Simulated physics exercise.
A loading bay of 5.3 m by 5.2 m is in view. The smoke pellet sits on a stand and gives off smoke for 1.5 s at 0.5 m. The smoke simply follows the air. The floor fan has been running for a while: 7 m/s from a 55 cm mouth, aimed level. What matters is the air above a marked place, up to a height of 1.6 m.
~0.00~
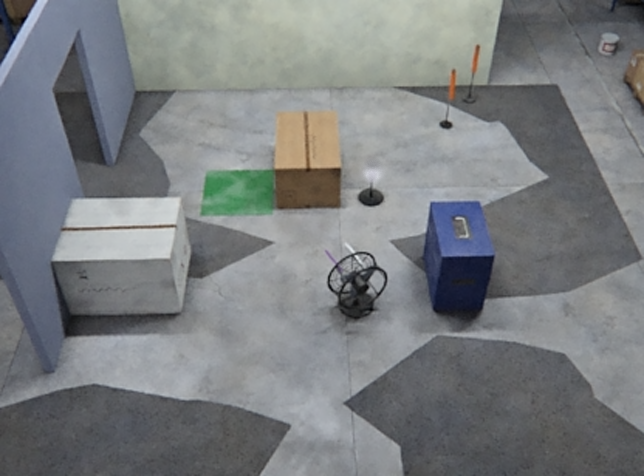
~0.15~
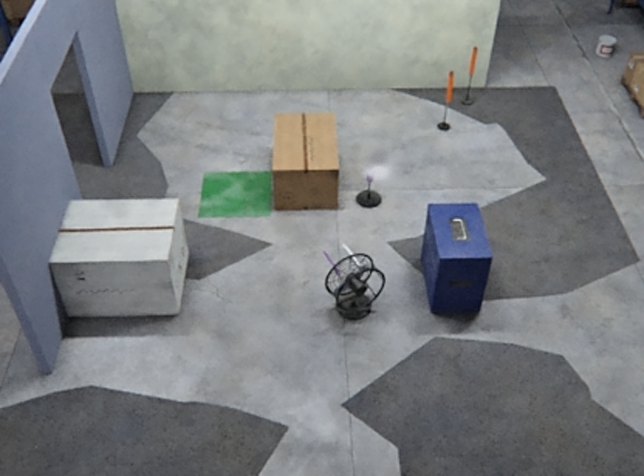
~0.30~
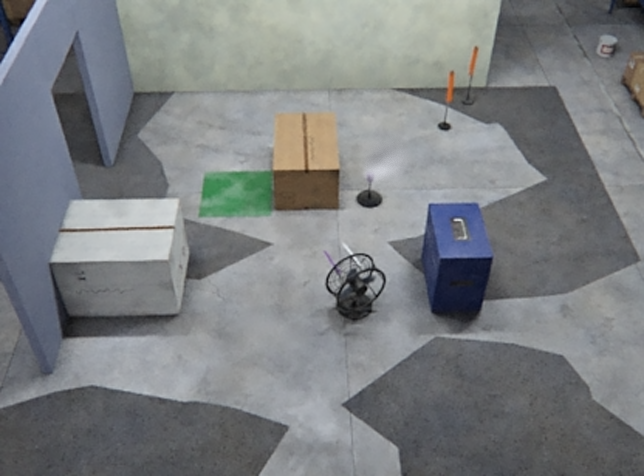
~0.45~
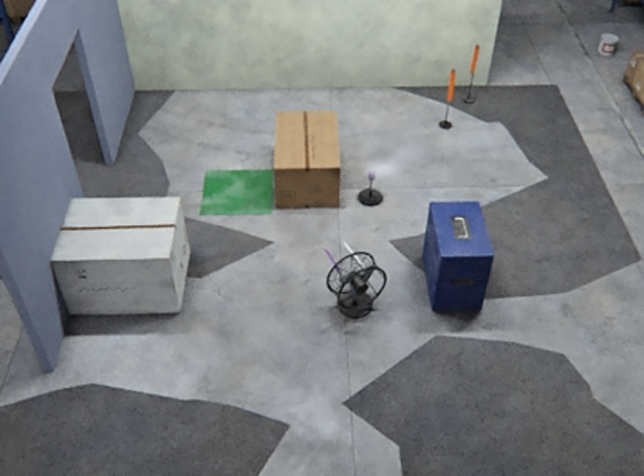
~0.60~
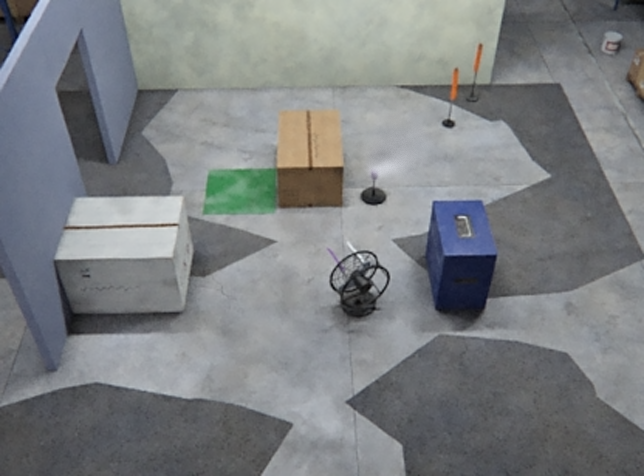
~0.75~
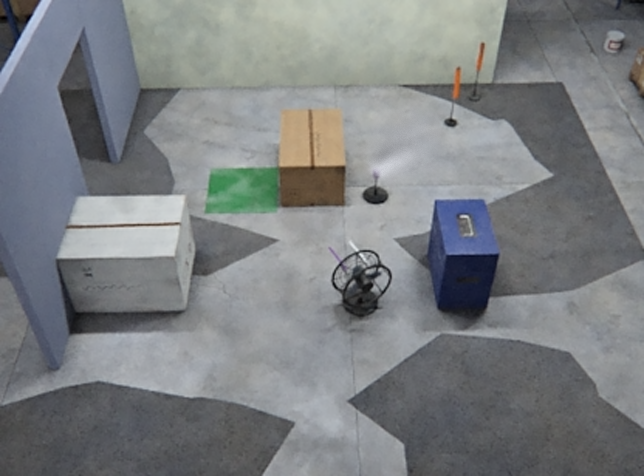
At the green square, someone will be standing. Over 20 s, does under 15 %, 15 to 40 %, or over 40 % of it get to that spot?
In that time, less than 15 % gets there.
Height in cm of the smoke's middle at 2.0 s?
I'd say around 60 centimetres.
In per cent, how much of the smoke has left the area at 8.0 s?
Estimated value: Around 50 per cent.
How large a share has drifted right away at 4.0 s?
Some 15 per cent.
By 2.0 s we count, 0 % has passed over the green square, with 100 % still about or yet to come, and the middle of the rest is near (426, 130).
By 4.0 s we count, 0 % has passed over the green square, with 83 % still about or yet to come, and the middle of the rest is near (468, 71).
By 8.0 s we count, 1 % has passed over the green square, with 45 % still about or yet to come.
By 20.0 s we count, 4 % has passed over the green square, with 15 % still about or yet to come, and the middle of the rest is near (397, 40).
